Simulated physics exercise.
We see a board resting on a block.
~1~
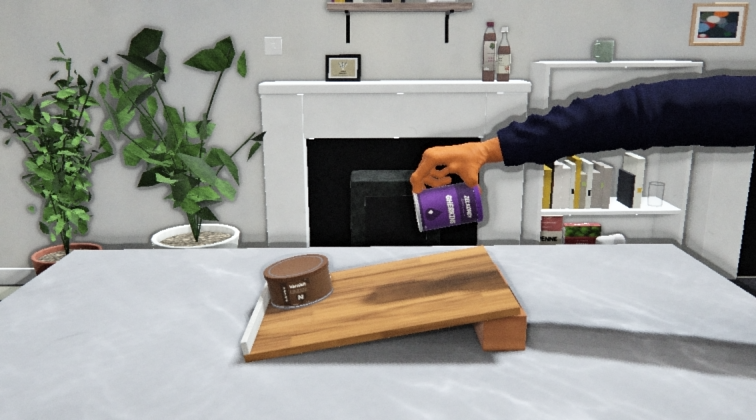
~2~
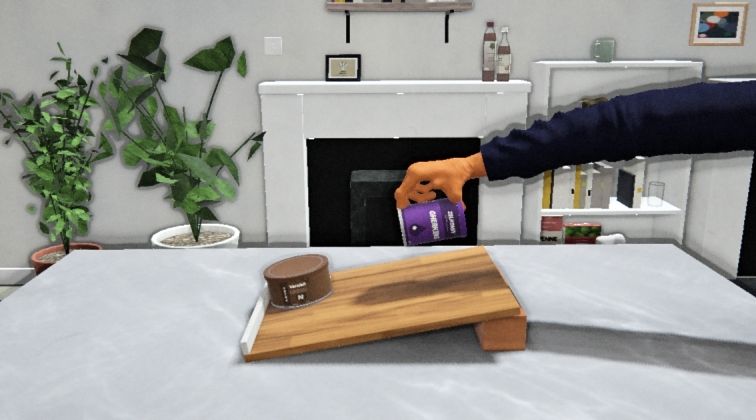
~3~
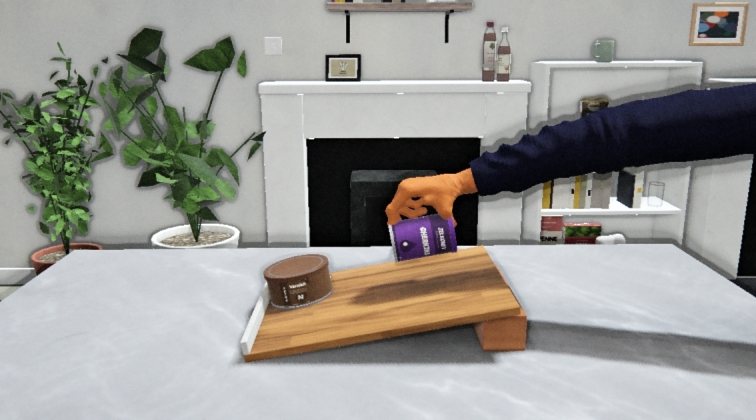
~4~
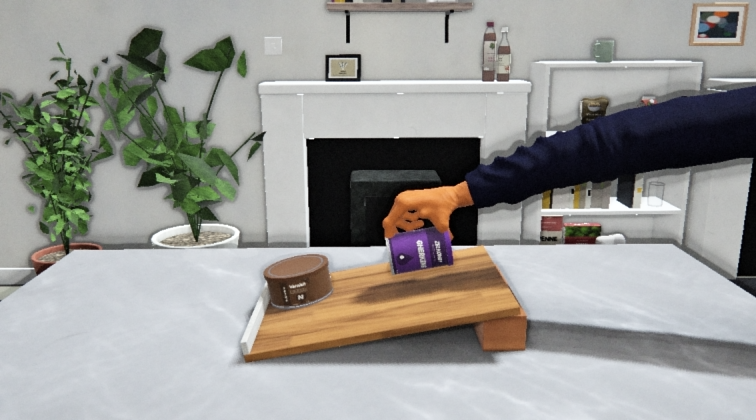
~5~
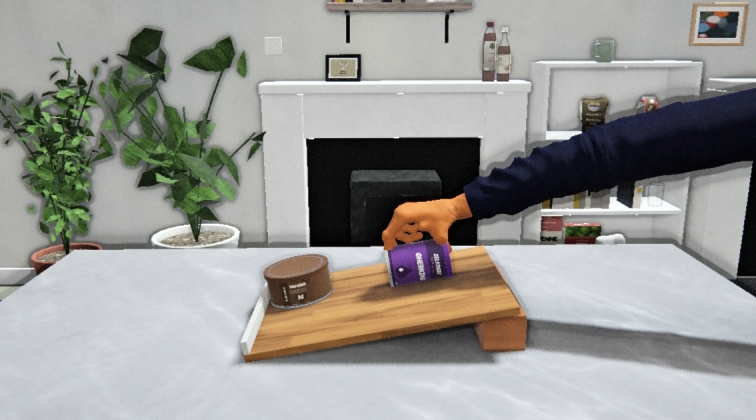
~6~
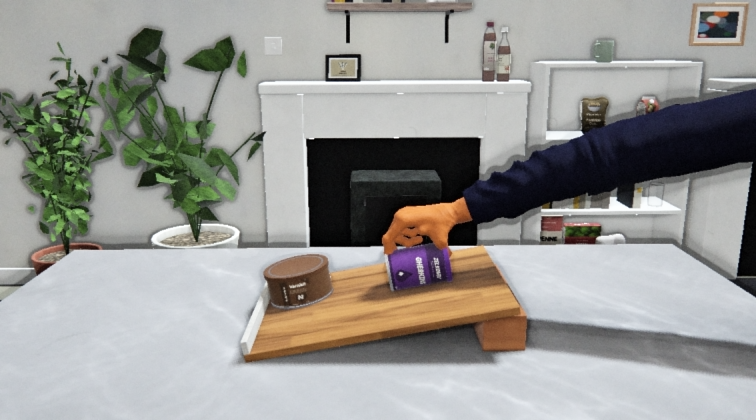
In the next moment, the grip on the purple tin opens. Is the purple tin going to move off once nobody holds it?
It stays parked.
Then, 0.10 s on from there, no change.
Then, 0.40 s on from there, purple tin resting near (418, 266).
In the end, both unmoved. At the end, from the last picture's camera, purple tin near (418, 266). The purple tin stays where it is put.
